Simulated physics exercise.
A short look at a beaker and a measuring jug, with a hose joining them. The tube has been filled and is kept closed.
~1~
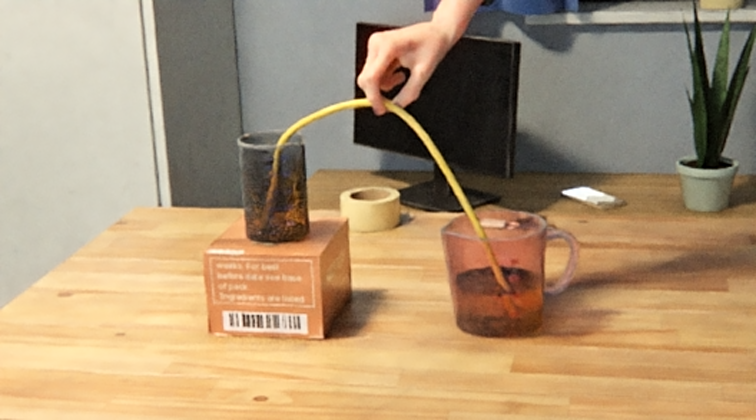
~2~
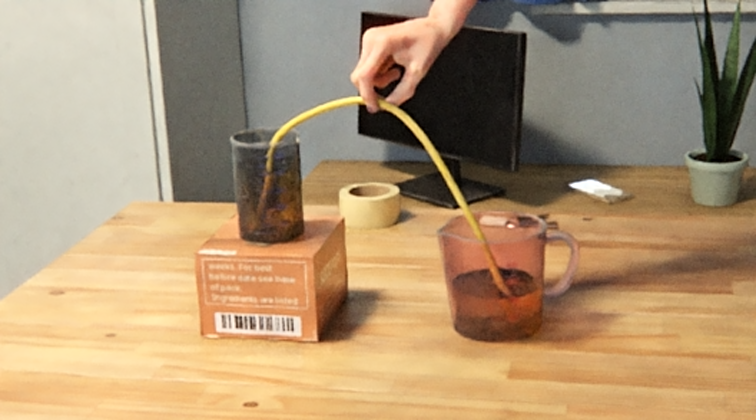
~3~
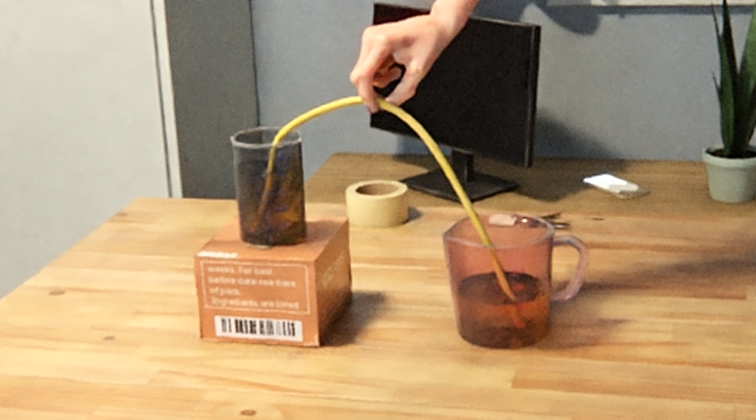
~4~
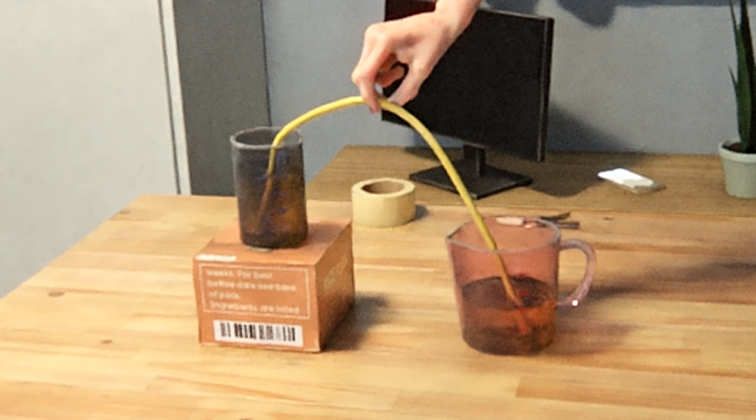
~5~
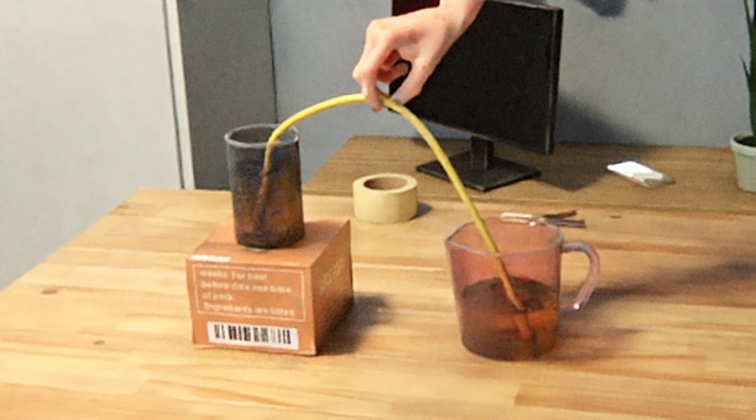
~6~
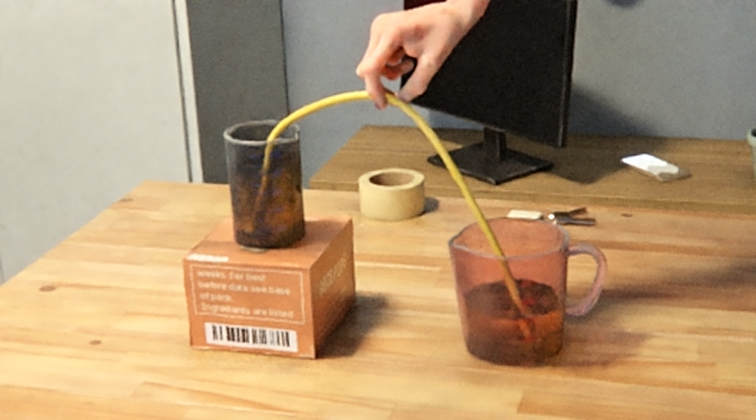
At first, a hand pinches the top of a yellow hose that arches from a dark beaker on a cardboard packet to a reddish measuring jug on the wooden table. The view then drifts slightly, while the hand keeps its grip and the liquid in both vessels shows no clear change.
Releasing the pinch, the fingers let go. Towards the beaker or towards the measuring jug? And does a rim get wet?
Well, the apple juice drifts off to the right, and where it lands there is enough space.
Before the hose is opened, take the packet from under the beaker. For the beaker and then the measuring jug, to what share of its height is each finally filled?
First 55 per cent, then 50 per cent.
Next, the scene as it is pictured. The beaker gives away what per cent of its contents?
It comes to about 85 in a hundred.
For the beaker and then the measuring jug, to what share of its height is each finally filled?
About 10 and 70 per cent.
A moment on, the beaker is about half full; the measuring jug is about half full.
Further on, the beaker is about a quarter full; the measuring jug is about two thirds full.
When it is over, the beaker is nearly empty; the measuring jug is about two thirds full.
